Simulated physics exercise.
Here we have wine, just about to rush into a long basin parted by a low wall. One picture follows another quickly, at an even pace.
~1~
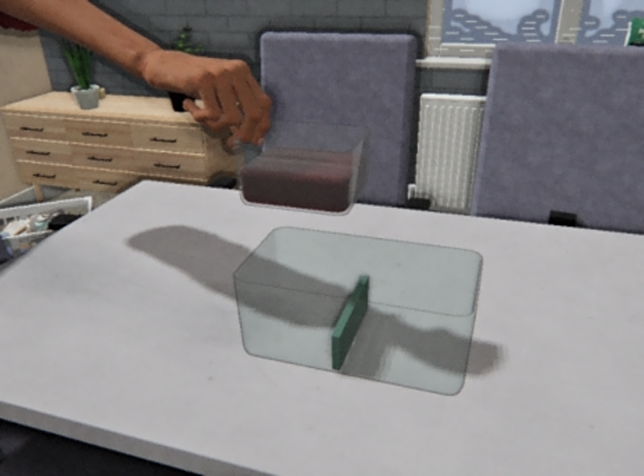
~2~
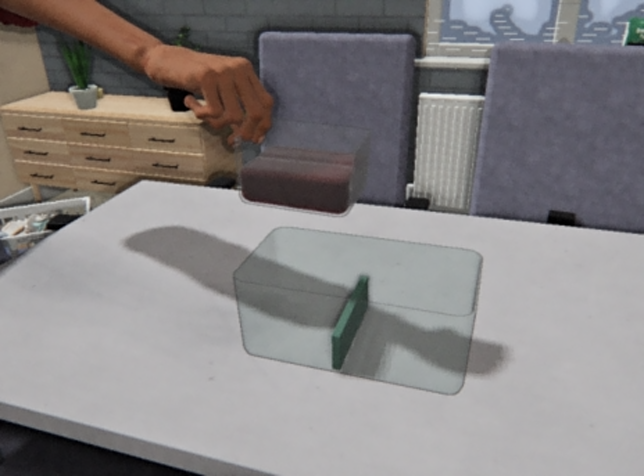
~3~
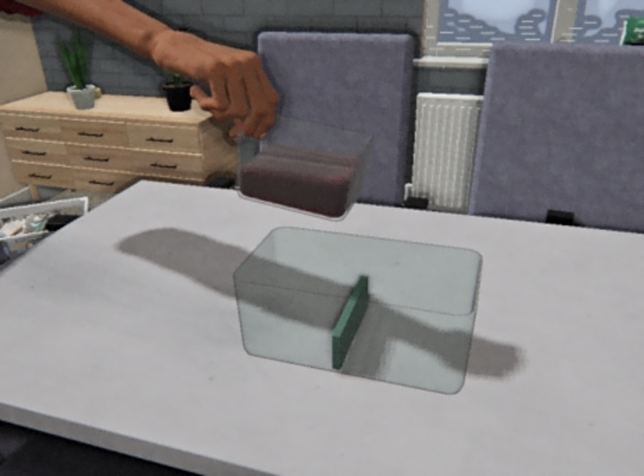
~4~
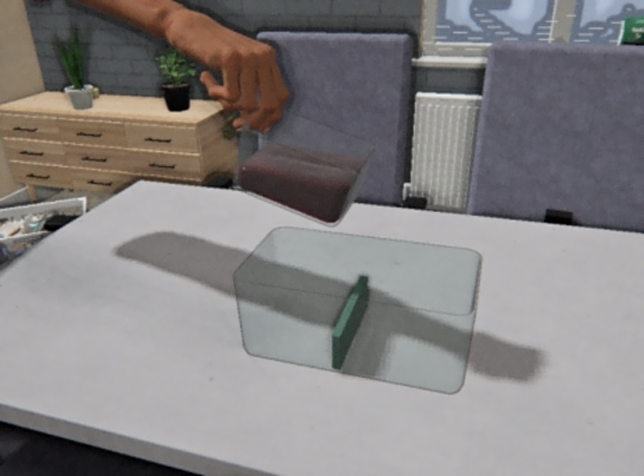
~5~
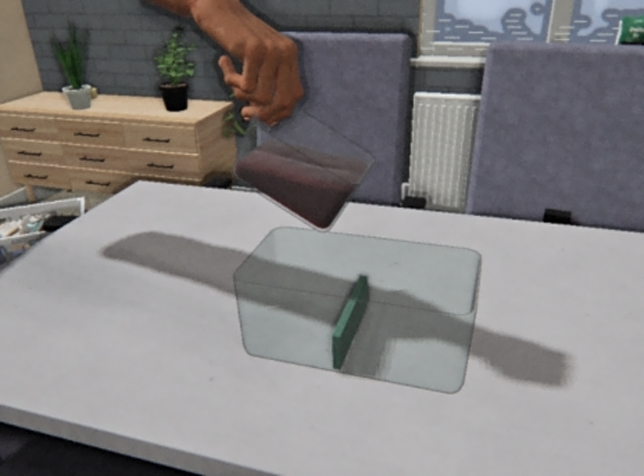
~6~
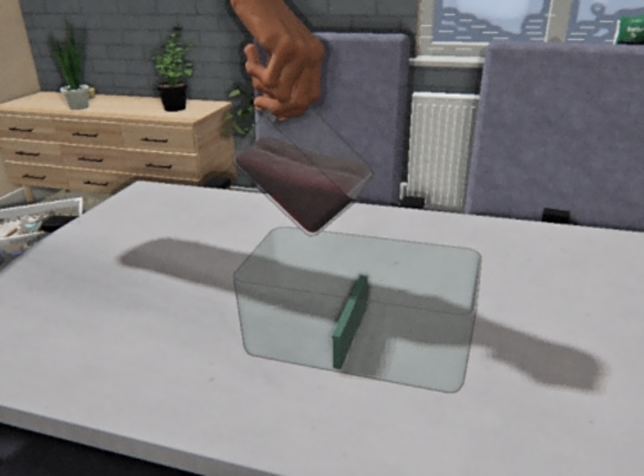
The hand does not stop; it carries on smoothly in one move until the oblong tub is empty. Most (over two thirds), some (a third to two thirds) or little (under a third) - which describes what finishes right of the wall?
Most.
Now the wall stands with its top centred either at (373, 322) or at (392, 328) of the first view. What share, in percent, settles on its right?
Well, it's close to 65 per cent for the first one, then 35 per cent for the other.
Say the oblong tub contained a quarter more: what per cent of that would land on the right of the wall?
Close to 90 per cent.
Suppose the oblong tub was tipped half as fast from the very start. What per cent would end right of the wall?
Result: Roughly 95 %.
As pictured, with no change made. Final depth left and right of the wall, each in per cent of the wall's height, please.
Left: About 0; right: About 40.
A moment on, the oblong tub is tipped on its side and 23 per cent is still to pour, 0 is left of the wall and 36 right of it.
Next, the oblong tub is tipped right over and 8 per cent is still to pour, 2 is left of the wall and 83 right of it.
Then the oblong tub is tipped right over and 2 per cent is still to pour, 7 is left of the wall and 87 right of it.
Later the oblong tub is tipped right over and 0 per cent is still to pour, 8 is left of the wall and 89 right of it.
Finally, 8 per cent lies left of the wall, 90 right of it and 2 outside.
